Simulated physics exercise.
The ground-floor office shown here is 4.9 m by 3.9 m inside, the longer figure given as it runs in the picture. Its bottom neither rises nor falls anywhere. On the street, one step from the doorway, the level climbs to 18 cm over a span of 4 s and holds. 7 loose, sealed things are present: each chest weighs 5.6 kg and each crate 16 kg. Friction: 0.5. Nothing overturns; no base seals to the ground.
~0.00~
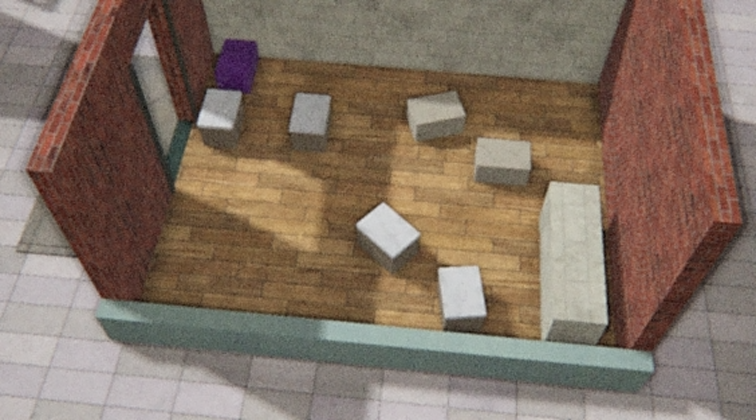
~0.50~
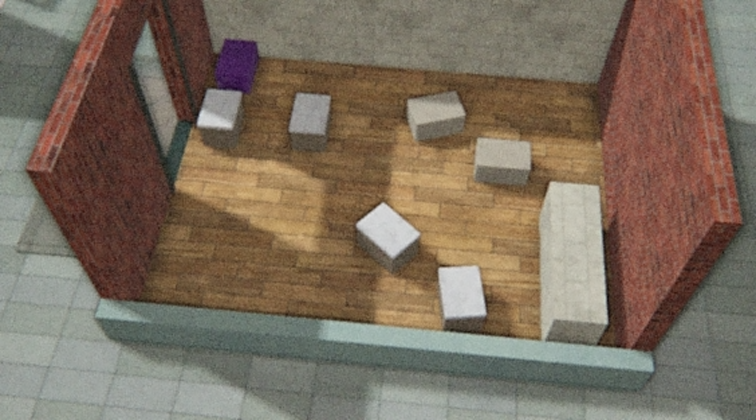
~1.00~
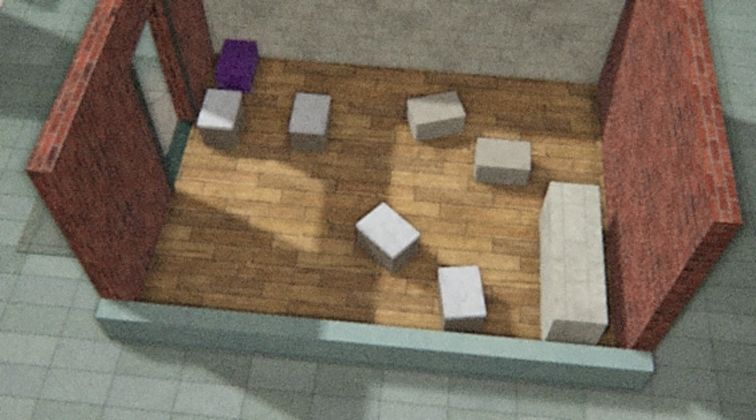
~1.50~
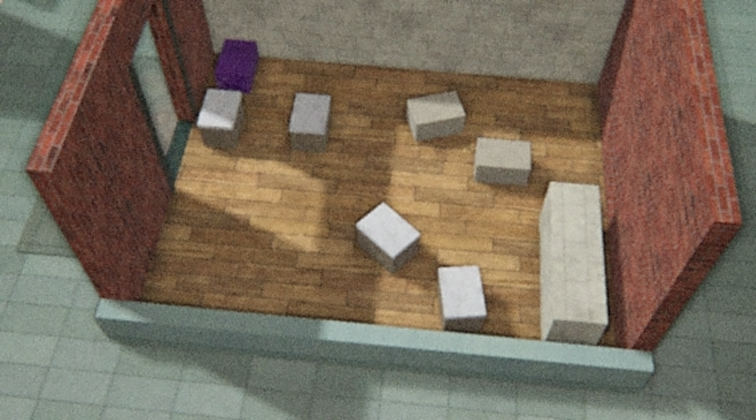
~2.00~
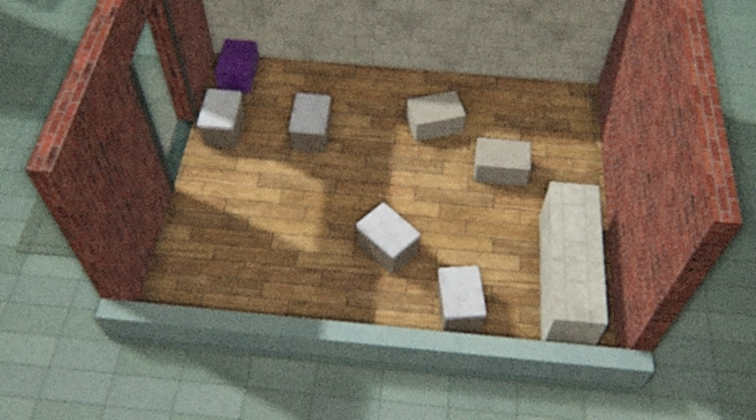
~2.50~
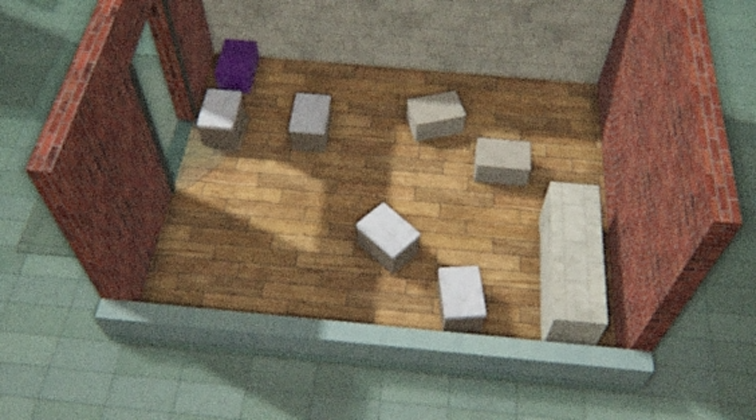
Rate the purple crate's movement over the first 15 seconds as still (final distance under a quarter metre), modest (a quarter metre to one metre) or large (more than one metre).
The rating is still.
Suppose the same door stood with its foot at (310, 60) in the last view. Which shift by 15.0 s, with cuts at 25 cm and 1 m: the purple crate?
That would leave the purple crate a little displaced.
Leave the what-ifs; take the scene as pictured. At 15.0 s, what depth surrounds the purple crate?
Roughly 4 cm deep.
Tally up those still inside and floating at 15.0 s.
Of them, 6.
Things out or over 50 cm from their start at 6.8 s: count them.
That would be 2.
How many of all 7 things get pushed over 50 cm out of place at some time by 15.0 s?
5 in all.
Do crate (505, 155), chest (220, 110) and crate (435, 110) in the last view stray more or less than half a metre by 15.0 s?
The first is bigger, the second bigger and the third not bigger.
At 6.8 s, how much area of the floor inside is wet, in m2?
Some 14 m2 of it.
After 3.5 s the purple crate is near (236, 57), 0.0 m from its start, aground; 0 afloat.
After 6.8 s the purple crate is near (236, 57), 0.0 m from its start, aground; 2 afloat.
After 11.0 s the purple crate is near (236, 57), 0.0 m from its start, aground; 5 afloat.
After 15.0 s the purple crate is near (236, 57), 0.0 m from its start, aground; 6 afloat.
